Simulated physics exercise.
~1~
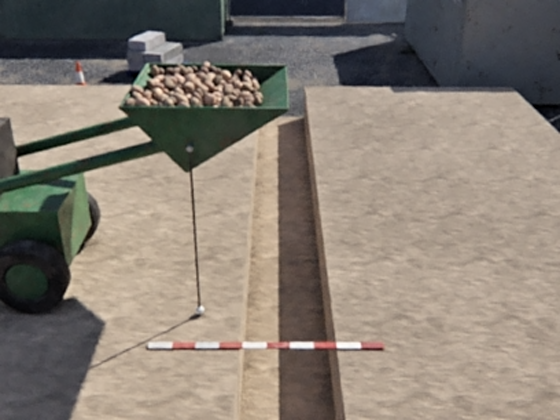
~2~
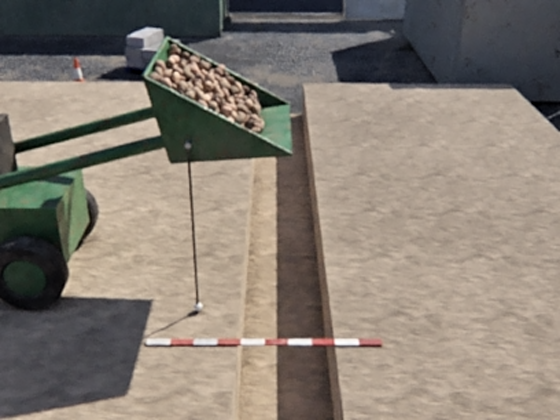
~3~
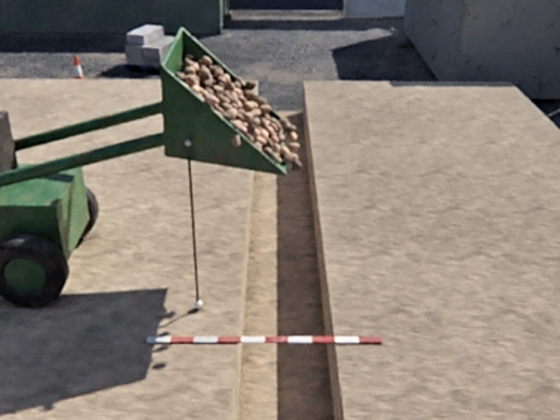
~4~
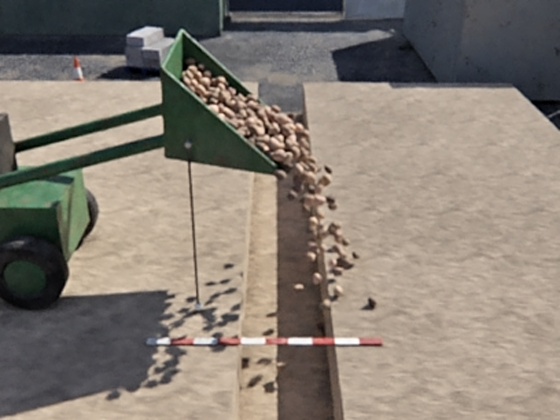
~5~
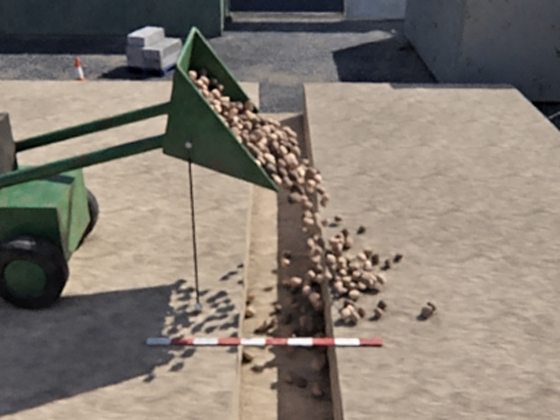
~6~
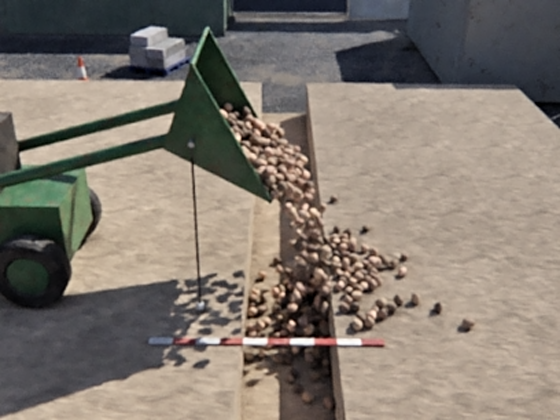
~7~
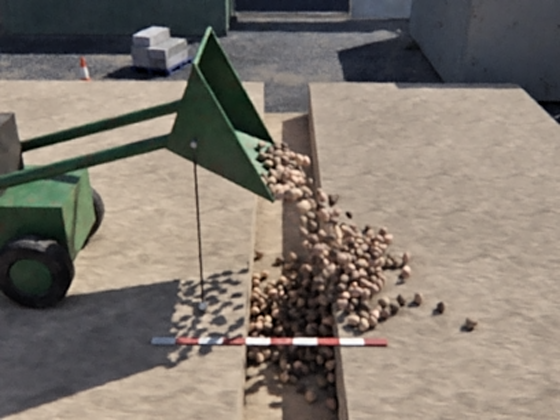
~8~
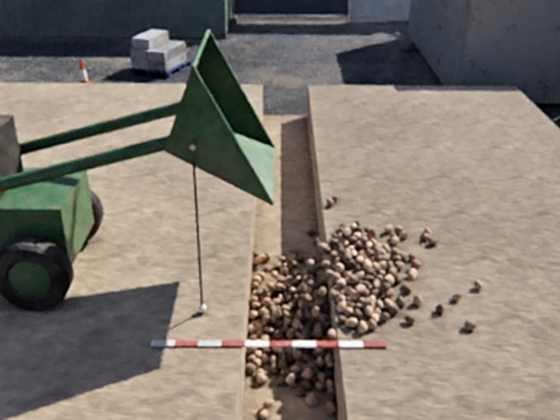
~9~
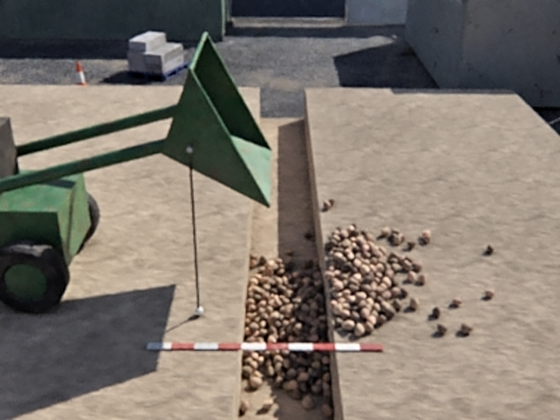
At first, a green loader on the left holds a raised bucket heaped with rounded brown stones beside a narrow trench, with a red-and-white striped staff lying across it. The bucket tips forward to the right, and the stones slide toward its lower lip. A few drop over the edge, then a thick stream pours down into the trench and onto the slab beyond. The bucket tilts more steeply until the last stones leave it. It ends empty and still tipped, with most of the stones in the trench and the rest heaped and scattered on the right side.
